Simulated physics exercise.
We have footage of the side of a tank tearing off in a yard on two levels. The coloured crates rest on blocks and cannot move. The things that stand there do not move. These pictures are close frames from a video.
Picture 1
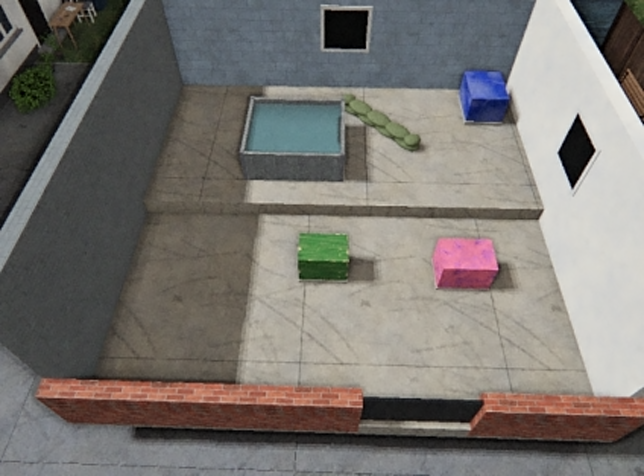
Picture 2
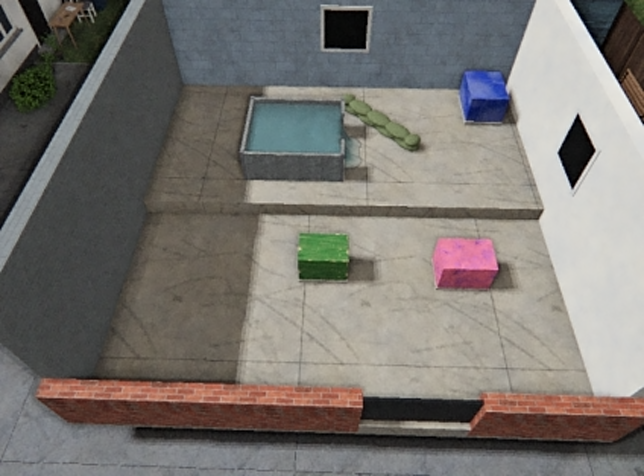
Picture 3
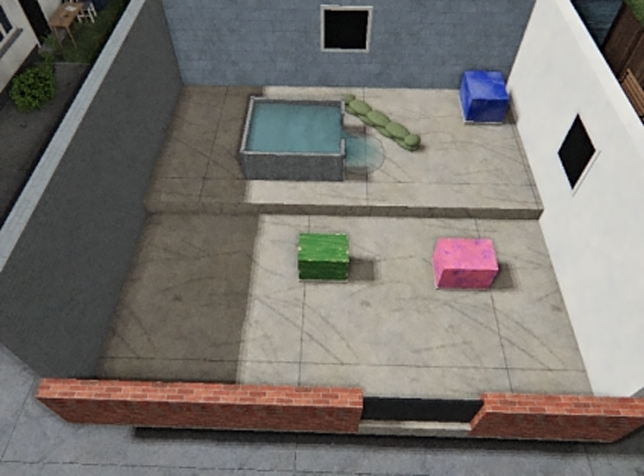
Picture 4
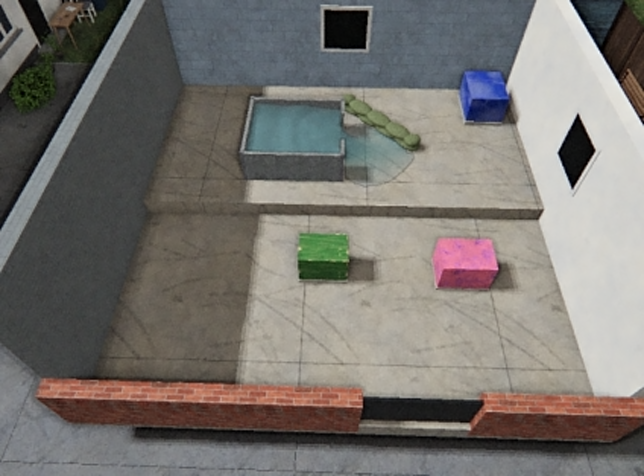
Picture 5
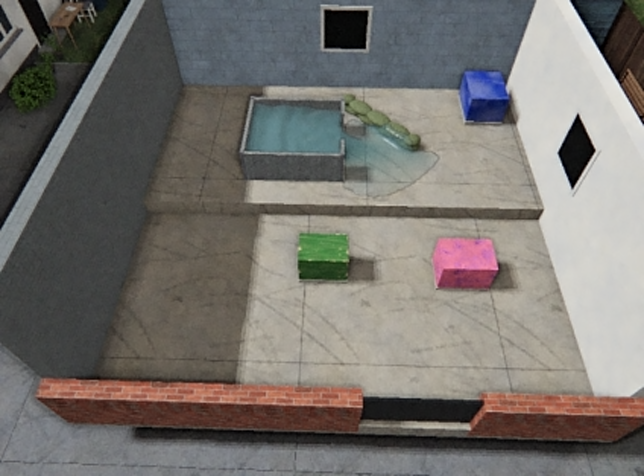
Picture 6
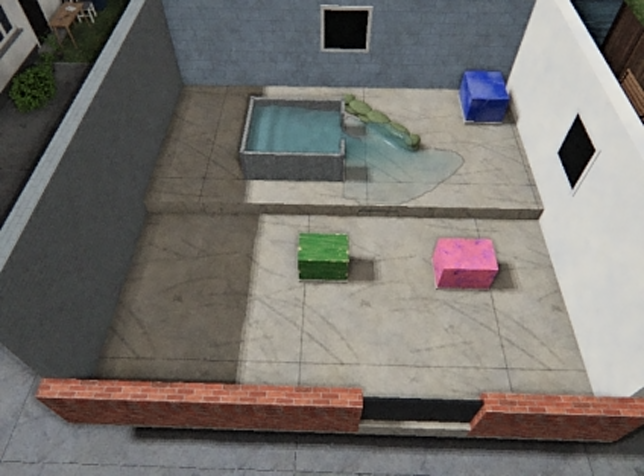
A grey water tank stands on the upper level of a walled, two-level concrete yard, seen from high above the low brick front wall. A lumpy green barrier slants beside it, a blue box sits at back right, and green and pink boxes rest below. Water pours from the tank's right side and spreads rightward across the upper level in a widening sheet, while the camera stays still.
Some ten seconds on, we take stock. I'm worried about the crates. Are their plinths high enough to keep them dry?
One by one: The blue crate ends up dry; the green crate ends up dry; the pink crate ends up wet.
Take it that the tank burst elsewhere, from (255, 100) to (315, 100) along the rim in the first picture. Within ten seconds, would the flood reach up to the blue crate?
I'd bet blue is doused.
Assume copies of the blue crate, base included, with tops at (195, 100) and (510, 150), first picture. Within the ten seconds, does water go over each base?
Listed order: Unflooded / flooded.
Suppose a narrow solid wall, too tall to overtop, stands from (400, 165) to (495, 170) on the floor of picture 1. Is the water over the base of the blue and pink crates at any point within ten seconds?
My reading: Blue takes water; pink is topped.
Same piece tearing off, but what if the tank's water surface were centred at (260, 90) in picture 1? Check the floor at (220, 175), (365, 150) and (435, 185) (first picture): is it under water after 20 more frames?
Taking the three spots in order: Bare, swamped, swamped.
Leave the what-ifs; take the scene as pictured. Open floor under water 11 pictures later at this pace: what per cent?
I reckon 20 per cent or so.
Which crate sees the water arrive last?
My answer is the crate marked green.
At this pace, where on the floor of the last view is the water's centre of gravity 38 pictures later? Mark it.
At roughly (384, 218).
A moment on, water covers 15 % of the floor; the blue crate not reached, the green crate not reached, the pink crate not reached.
Next, water covers 20 % of the floor; the blue crate not reached, the green crate not reached, the pink crate water round its plinth.
Then, water covers 35 % of the floor; the blue crate water round its plinth, the green crate not reached, the pink crate water round its plinth.
Later, water covers 50 % of the floor; the blue crate water round its plinth, the green crate water round its plinth, the pink crate water round its plinth.
In the end, water covers 75 % of the floor; the blue crate stayed above the water, the green crate stayed above the water, the pink crate was topped.
